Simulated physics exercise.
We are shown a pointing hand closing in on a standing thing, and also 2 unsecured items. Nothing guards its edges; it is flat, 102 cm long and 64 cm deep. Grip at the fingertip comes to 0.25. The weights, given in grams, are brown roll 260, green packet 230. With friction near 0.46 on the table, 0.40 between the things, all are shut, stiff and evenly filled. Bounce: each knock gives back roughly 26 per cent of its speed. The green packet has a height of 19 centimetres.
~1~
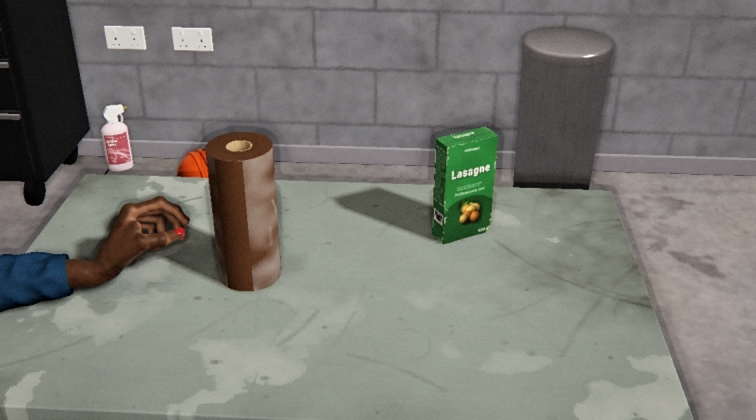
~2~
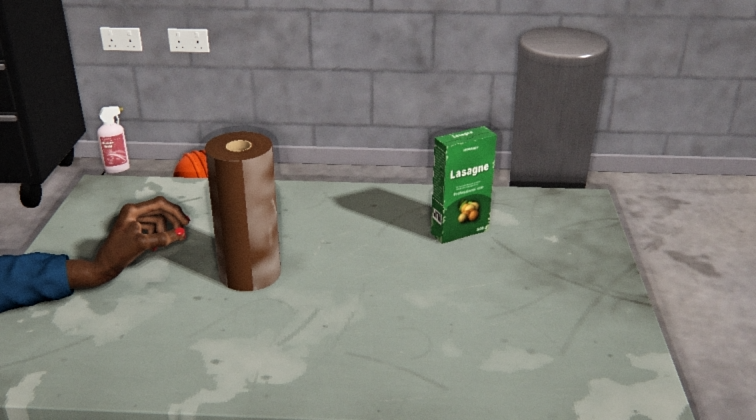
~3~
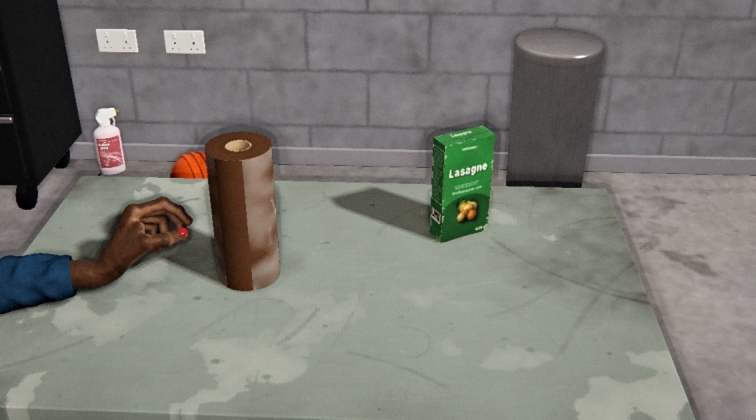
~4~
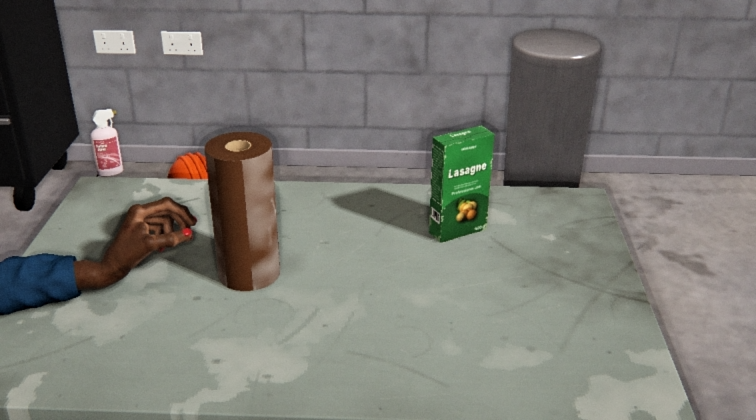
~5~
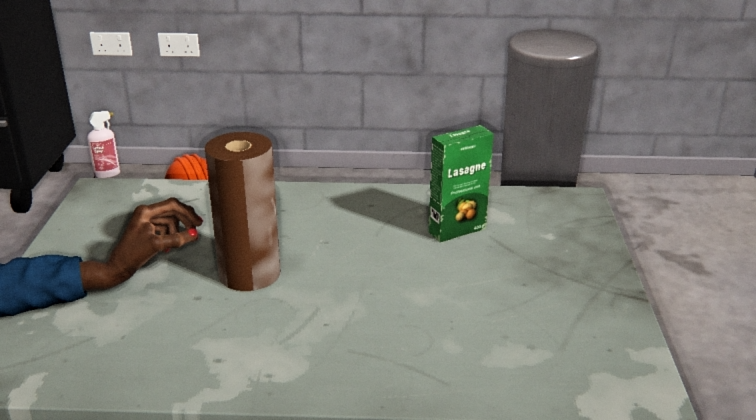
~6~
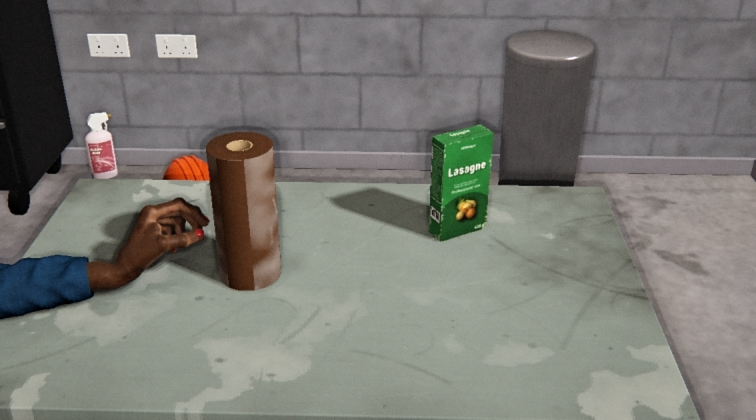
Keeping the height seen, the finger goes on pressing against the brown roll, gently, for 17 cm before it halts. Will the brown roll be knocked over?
It won't go over.
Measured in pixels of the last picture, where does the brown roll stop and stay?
It ends up at about (354, 214).
Then, 0.50 s on from there, hand has come 9 cm; brown roll moved 4 cm near (270, 212).
Then, 1.00 s on from there, hand has come 14 cm; brown roll moved 9 cm near (306, 213).
Then, 1.50 s on from there, hand has come 20 cm; brown roll moved 15 cm near (341, 214).
In the end, not toppled but over 5 cm from the start, brown roll; green packet under 5 cm from the start. At the end, from the last picture's camera, brown roll near (353, 214).
